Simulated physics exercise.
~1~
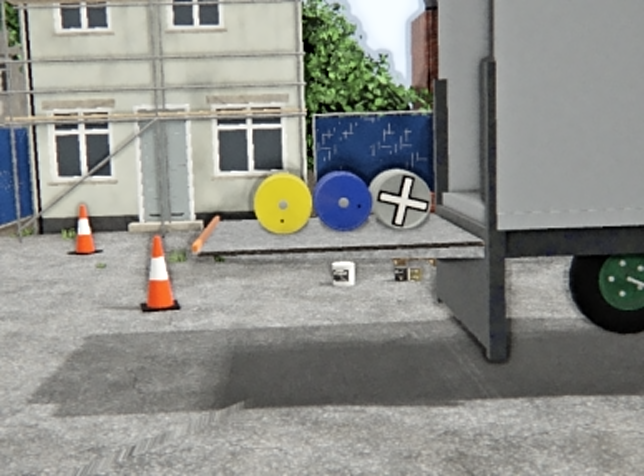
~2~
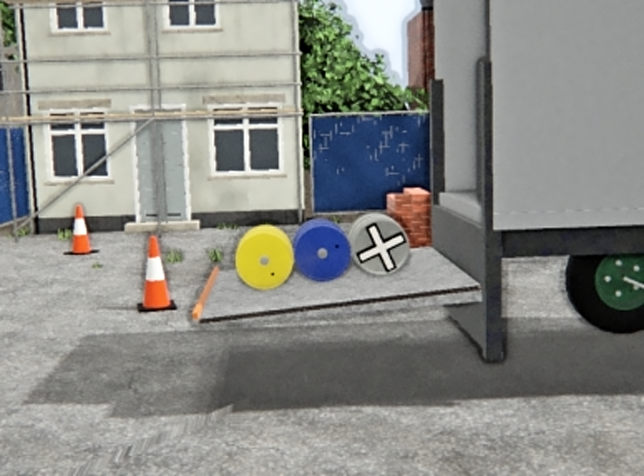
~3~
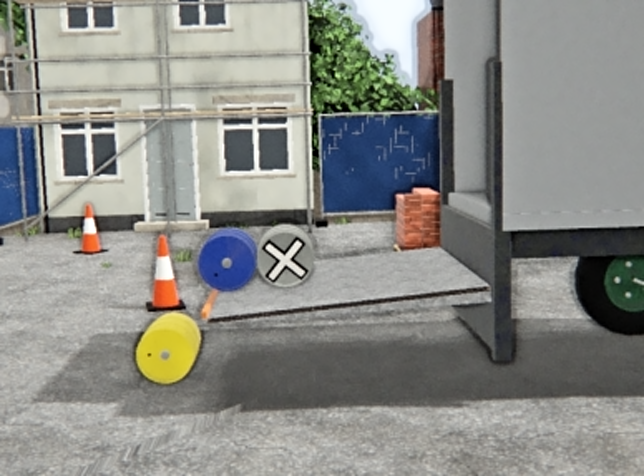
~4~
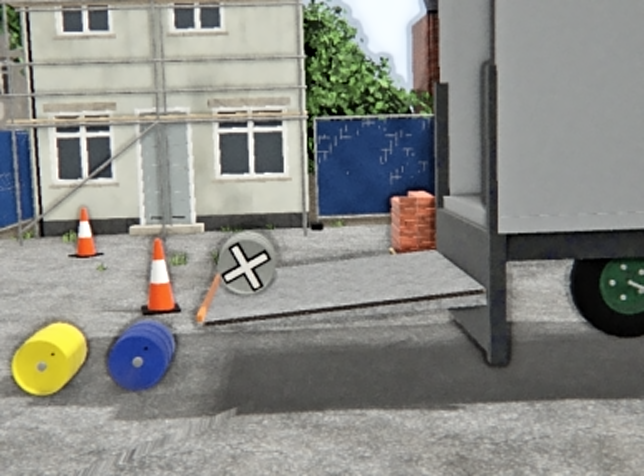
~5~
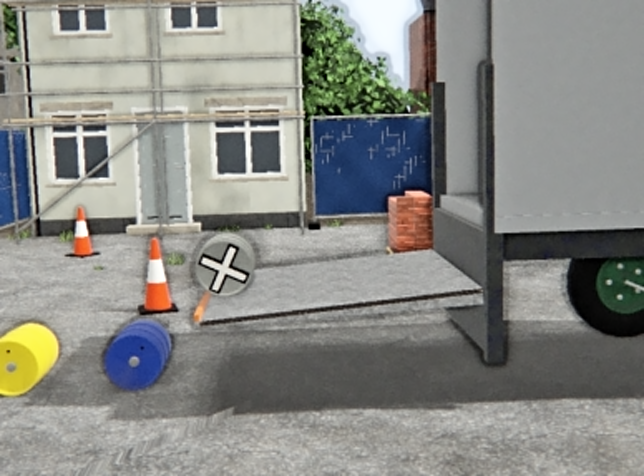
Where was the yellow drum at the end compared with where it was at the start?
It started up on the lorry's plate, to the left of the blue drum, and it ended on the ground at the far left, beyond the orange and white cones.
